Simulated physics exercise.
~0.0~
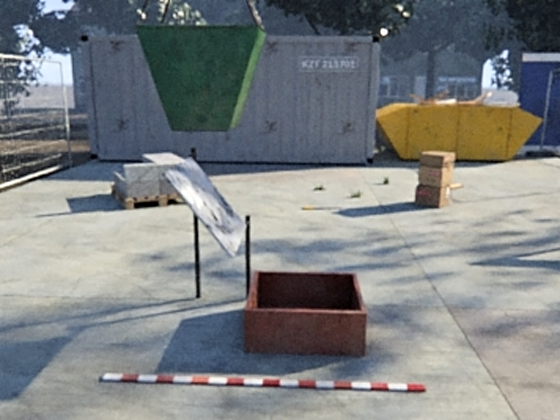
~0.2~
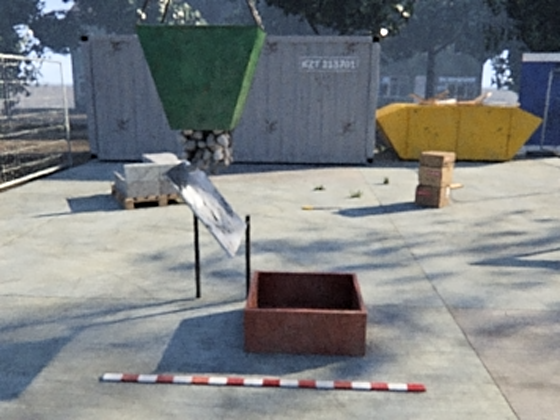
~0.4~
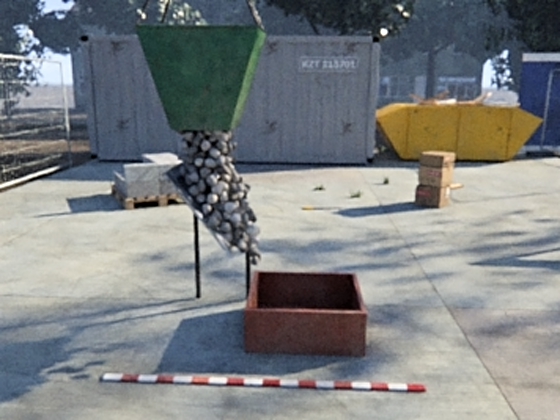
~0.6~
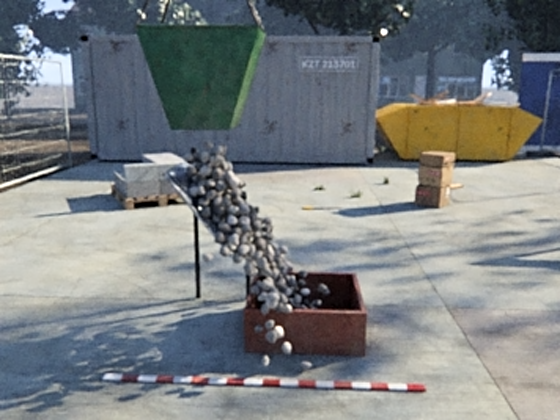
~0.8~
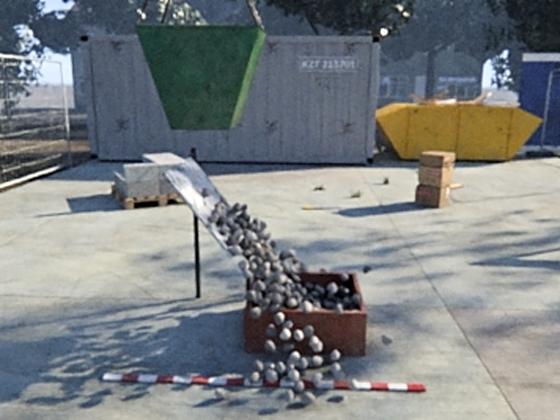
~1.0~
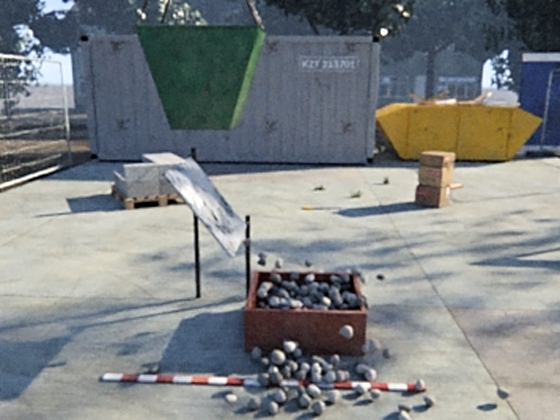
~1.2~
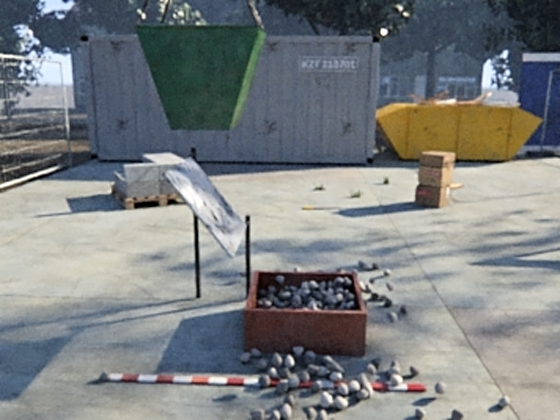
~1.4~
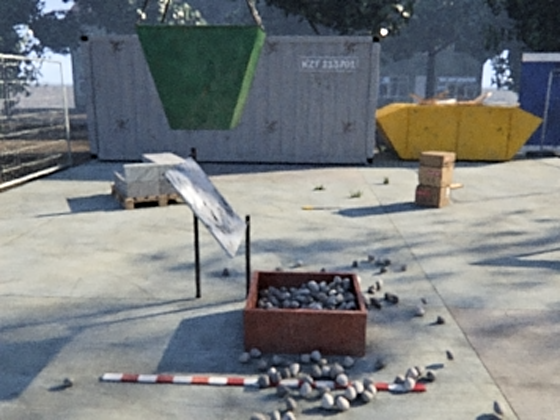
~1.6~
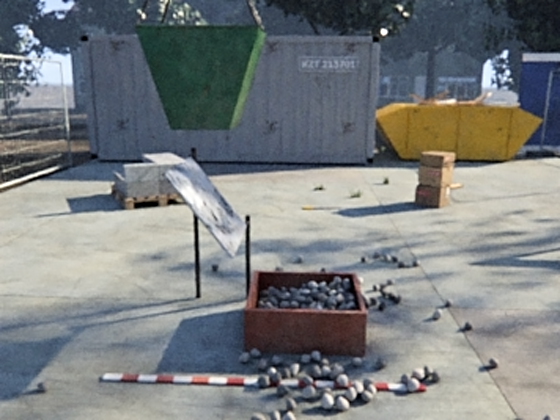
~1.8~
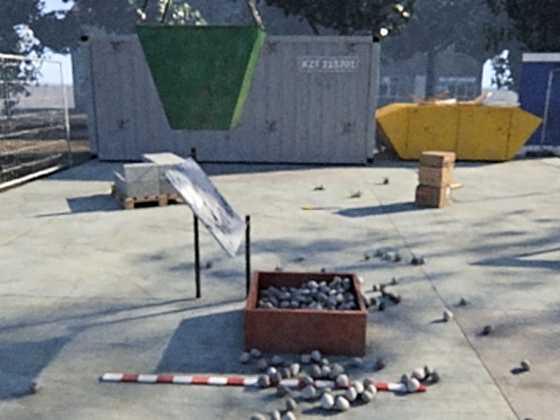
Round grey stones poured from a hanging green skip onto a sloping steel slide and tumbled down to the right into a reddish-brown bin, where most of them settled, while the rest spilled over and ended scattered on the concrete around it.
